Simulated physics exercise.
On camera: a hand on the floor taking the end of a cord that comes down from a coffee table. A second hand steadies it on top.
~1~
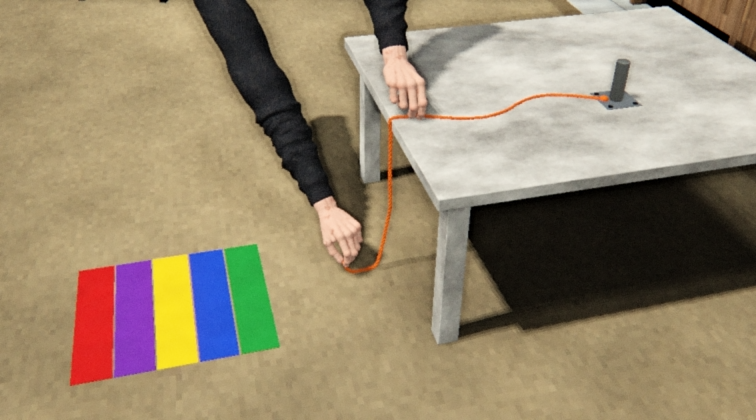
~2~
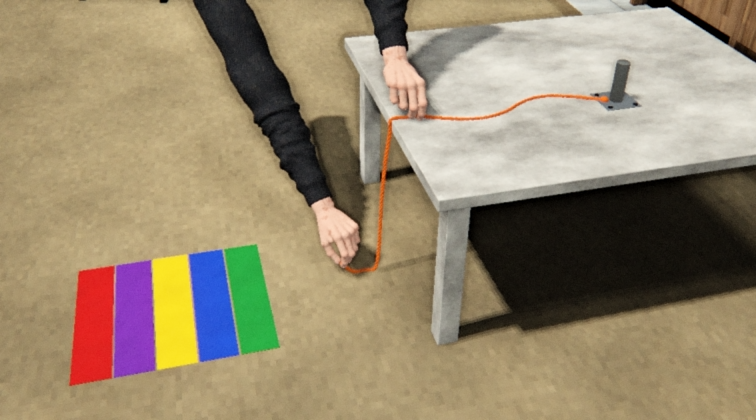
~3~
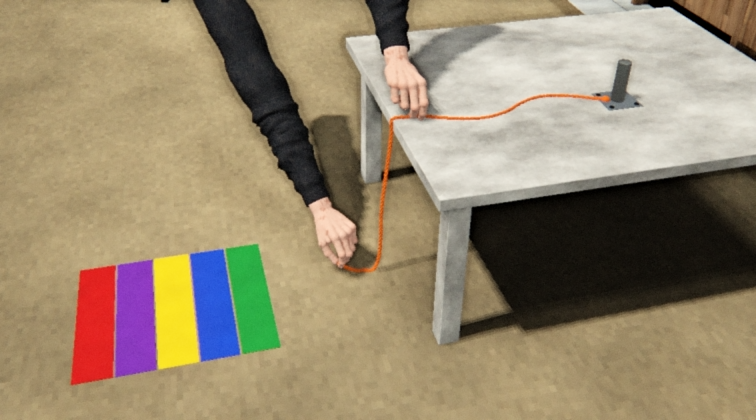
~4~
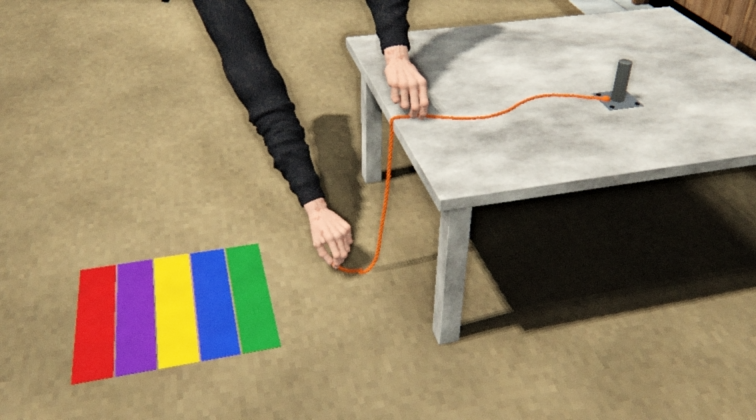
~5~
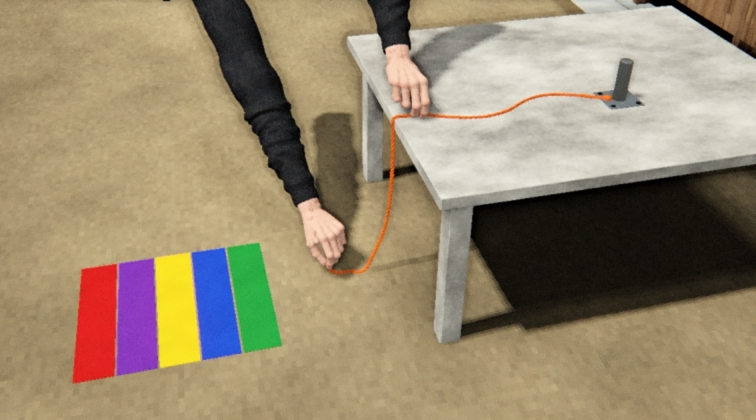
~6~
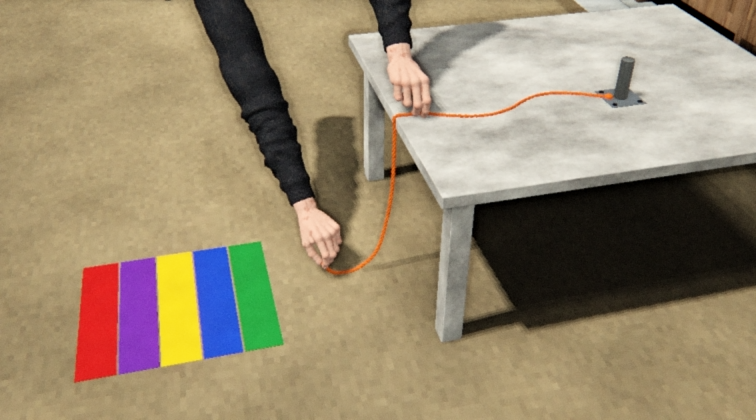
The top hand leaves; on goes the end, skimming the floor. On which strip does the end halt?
The blue one.
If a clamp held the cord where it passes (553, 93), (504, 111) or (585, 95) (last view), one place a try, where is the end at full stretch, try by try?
Try by try, around (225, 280), (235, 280) and (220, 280).
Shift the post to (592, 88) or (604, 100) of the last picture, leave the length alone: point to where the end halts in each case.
In that order: (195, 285) and (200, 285).
Early on, end near (276, 271); short of the strips.
Midway, end near (240, 277); over green.
At the end of the slack, end near (218, 280); over blue. It halts on the blue strip.
